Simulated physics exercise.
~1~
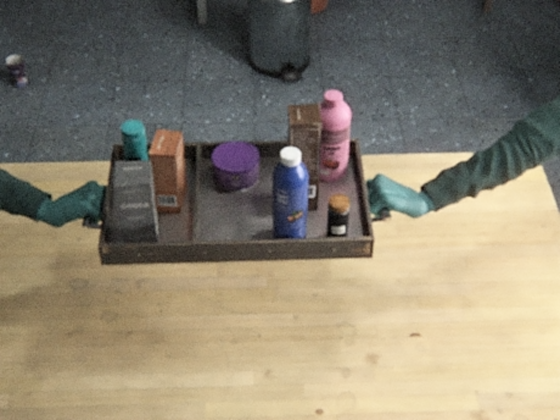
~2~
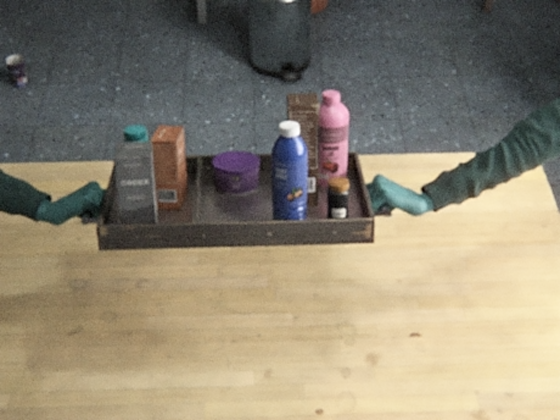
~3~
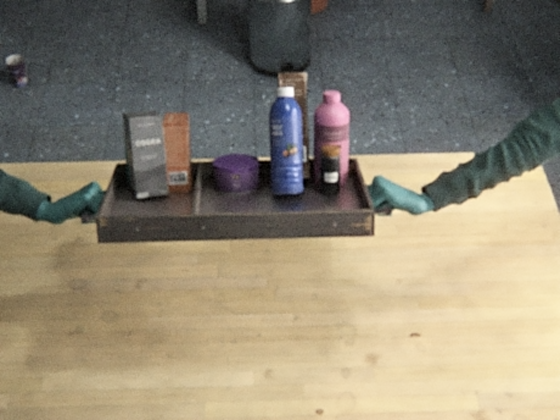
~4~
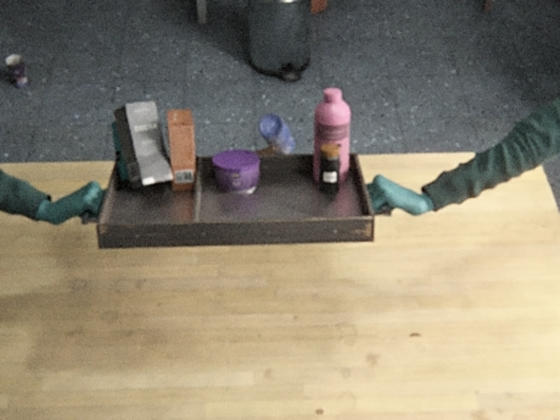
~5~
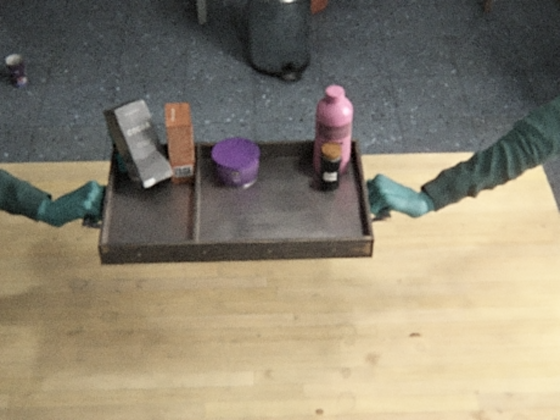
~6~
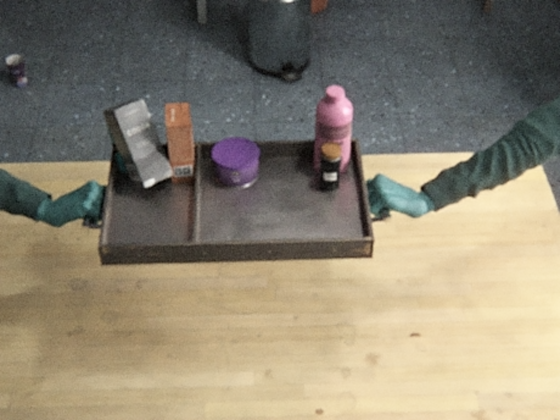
Tray in two gloved hands tipping away, its items sliding and a blue bottle and brown carton falling off, then levelling again.
